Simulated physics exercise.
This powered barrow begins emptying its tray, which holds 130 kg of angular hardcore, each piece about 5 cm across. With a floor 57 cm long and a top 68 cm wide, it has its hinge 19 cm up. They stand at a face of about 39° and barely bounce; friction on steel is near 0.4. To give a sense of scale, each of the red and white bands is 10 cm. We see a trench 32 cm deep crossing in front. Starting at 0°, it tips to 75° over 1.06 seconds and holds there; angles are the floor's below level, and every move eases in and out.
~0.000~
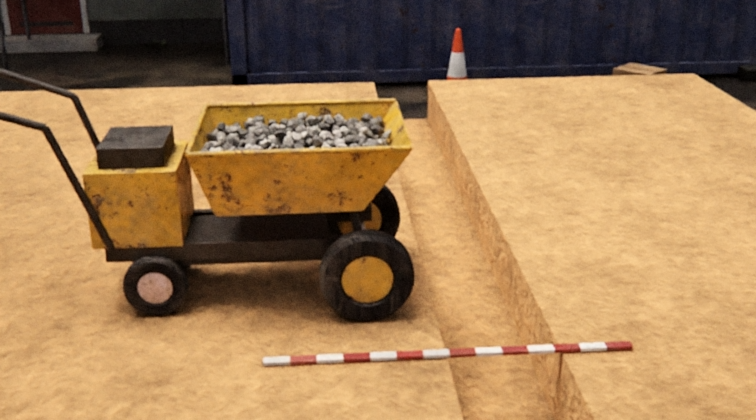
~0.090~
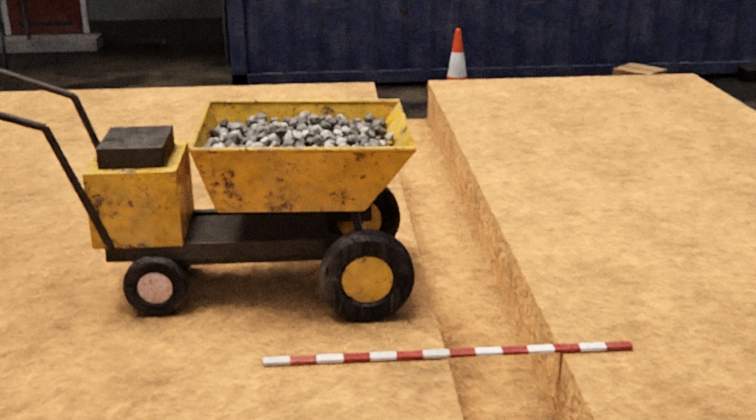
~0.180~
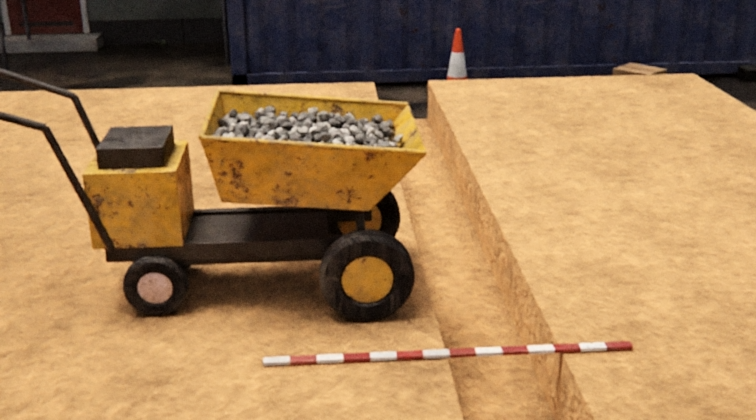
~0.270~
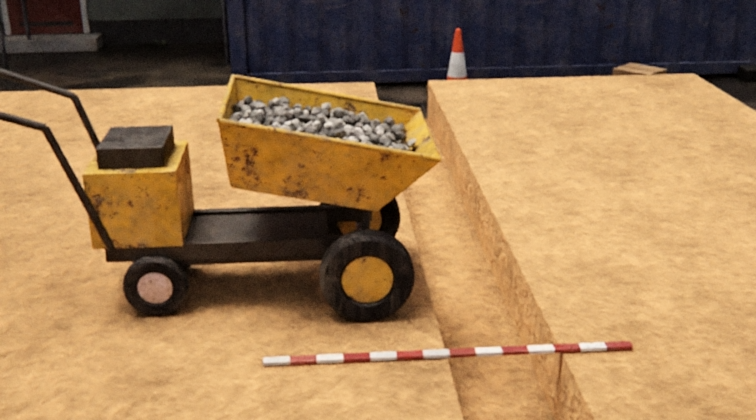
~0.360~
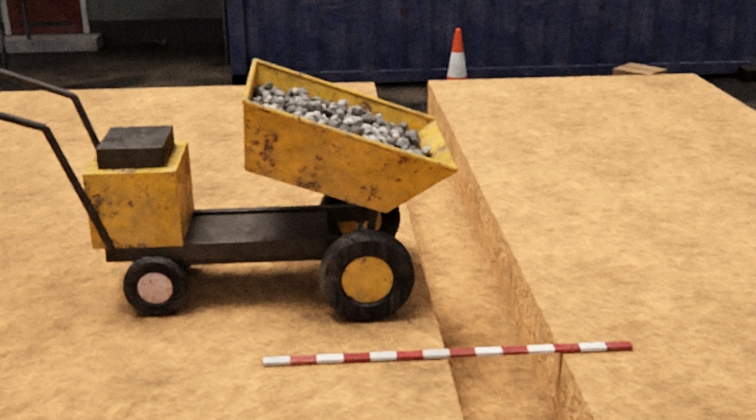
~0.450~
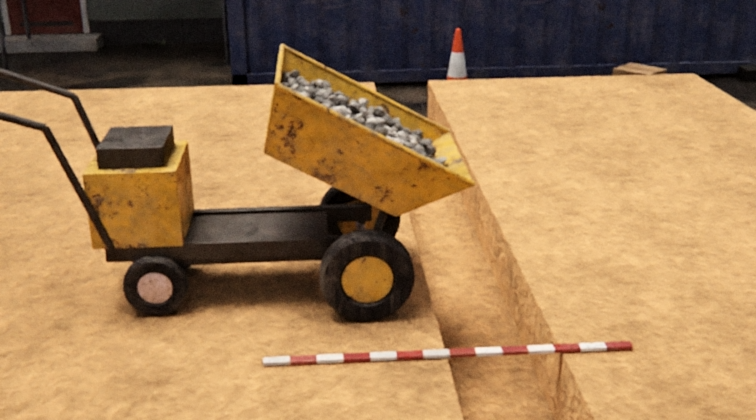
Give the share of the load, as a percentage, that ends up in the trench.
61 %.
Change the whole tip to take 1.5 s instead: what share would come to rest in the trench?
Then some 70 per cent would.
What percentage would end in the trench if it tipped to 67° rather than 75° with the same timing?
In that case around 35 percent.
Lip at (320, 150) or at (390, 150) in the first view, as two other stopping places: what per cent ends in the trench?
Near 100 and near 80 percent.
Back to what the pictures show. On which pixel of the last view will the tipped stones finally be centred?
In the last view, about (514, 308).
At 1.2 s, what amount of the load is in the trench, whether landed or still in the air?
By that moment, roughly 10 per cent of the load.
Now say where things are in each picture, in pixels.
Lip at (412, 148), floor tilted 0°, highest stones at (299, 129), in the first frame.
The tray is at 2°, its lip at (416, 149); the top of the load is at (287, 127); the stones move at 0.3 m/s on average, in the second frame.
The tray is at 6°, its lip at (426, 153); the top of the load is at (269, 119); the stones move at 0.5 m/s on average, in the third frame.
Lip at (441, 160), floor tilted 12°, highest stones at (256, 110); the stones move at 0.7 m/s on average, in the fourth frame.
Lip at (457, 170), floor tilted 20°, highest stones at (267, 95); the stones move at 0.9 m/s on average, in the fifth frame.
The tray is at 29°, its lip at (474, 184); the top of the load is at (290, 82); the stones move at 1.0 m/s on average, in the sixth frame.
After 0.8 s the floor is at 64°; 100 % in the tray; the foremost stones are at (504, 227).
After 1.2 s the floor is at 75°; 67 % in the tray, 12 % in the trench, 21 % past the trench; the foremost stones are at (589, 267).
After 1.5 s the floor is at 75°; 32 % in the tray, 28 % in the trench, 40 % past the trench; the foremost stones are at (689, 265).
After 3.5 s the floor is at 75°; 1 % in the tray, 61 % in the trench, 38 % past the trench; the foremost stones are at (721, 260).
